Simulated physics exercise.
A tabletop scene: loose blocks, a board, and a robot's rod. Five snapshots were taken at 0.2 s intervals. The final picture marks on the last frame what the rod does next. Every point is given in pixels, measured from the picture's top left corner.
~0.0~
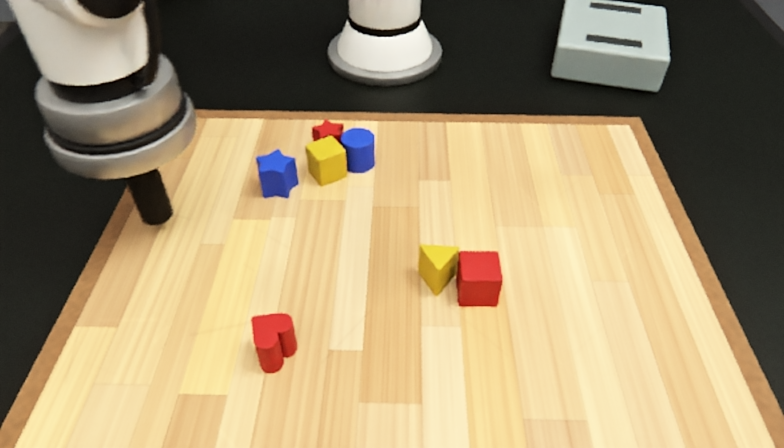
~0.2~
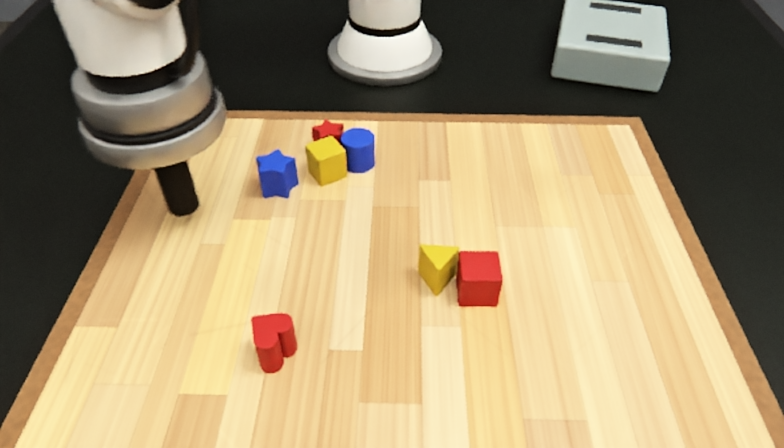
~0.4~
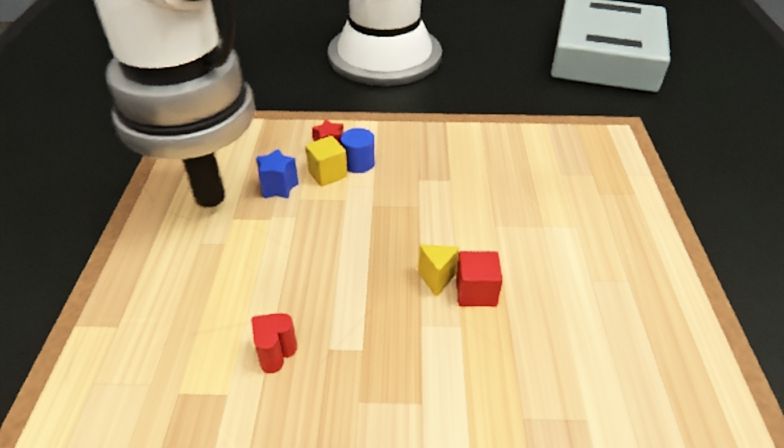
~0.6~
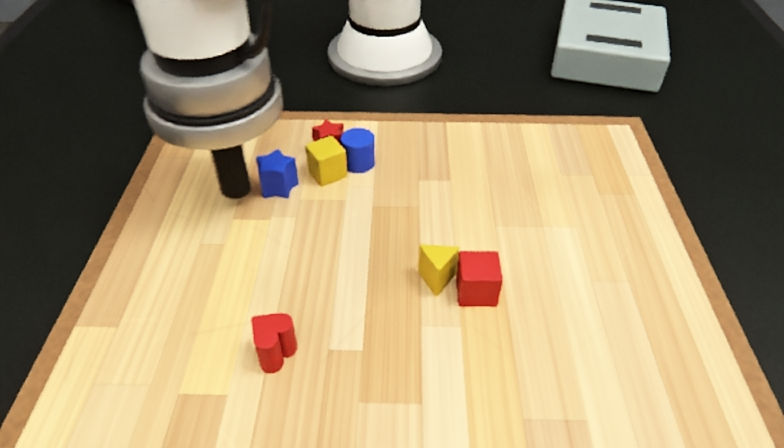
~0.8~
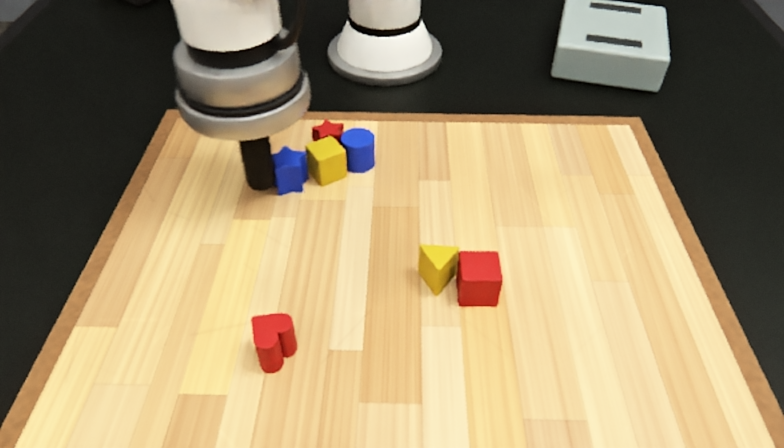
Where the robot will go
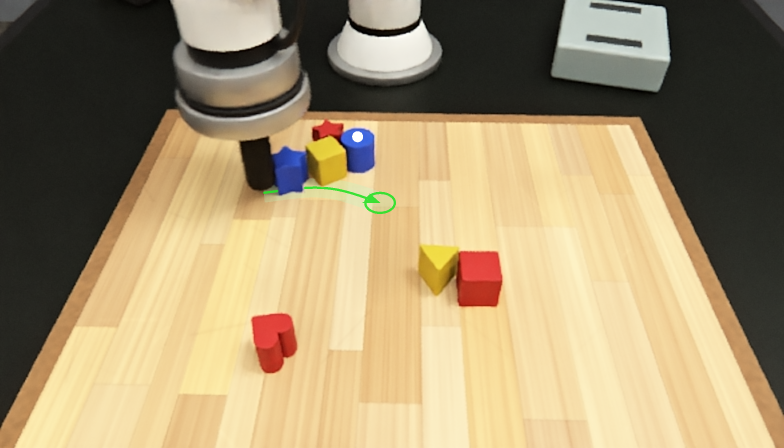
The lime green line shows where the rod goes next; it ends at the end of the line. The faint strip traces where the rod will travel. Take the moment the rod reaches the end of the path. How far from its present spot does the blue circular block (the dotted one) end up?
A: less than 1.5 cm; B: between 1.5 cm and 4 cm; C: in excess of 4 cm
I'll go with C - in excess of 4 cm.
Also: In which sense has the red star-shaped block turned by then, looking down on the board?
Answer: Anticlockwise.
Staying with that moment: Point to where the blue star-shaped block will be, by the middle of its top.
In the picture, it is at (346, 147).
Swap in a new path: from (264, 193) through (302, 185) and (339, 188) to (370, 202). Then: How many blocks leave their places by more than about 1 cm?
Blocks that move over 1 cm: Three or more.
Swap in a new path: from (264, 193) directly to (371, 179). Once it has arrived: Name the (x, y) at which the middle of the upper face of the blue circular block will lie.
I predict (412, 117).
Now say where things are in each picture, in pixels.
In the first picture, tip of the rod (158, 216), middles of tops, blue star-shaped block (274, 161), yellow four-sided block (325, 147), red star-shaped block (328, 128), blue circular block (358, 137).
In the second picture, rod (185, 208), nothing pushed.
In the third picture, rod (211, 199), nothing pushed.
In the fourth picture, rod (237, 191), nothing pushed.
In the fifth picture, rod (262, 183), blue star-shaped block (286, 157), yellow four-sided block (325, 147), red star-shaped block (328, 128), blue circular block (358, 137).
The line goes from (264, 193) over (305, 188) and (344, 191) to (380, 203); the dot is on the blue circular block.
What follows on the original path. One third of the way, rod (304, 178); blue star-shaped block (321, 147), turned 25° anticlockwise; yellow four-sided block (351, 139), turned 20° clockwise; red star-shaped block (331, 125), turned 10° anticlockwise; blue circular block (382, 132).
Two thirds of the way, rod (344, 181); blue star-shaped block (345, 147), turned 60° anticlockwise; yellow four-sided block (365, 130); red star-shaped block (332, 124), turned 25° anticlockwise; blue circular block (398, 125).
At the end, rod (380, 192); blue star-shaped block (346, 147), turned 65° anticlockwise; yellow four-sided block (365, 130); red star-shaped block (332, 124), turned 25° anticlockwise; blue circular block (398, 125).
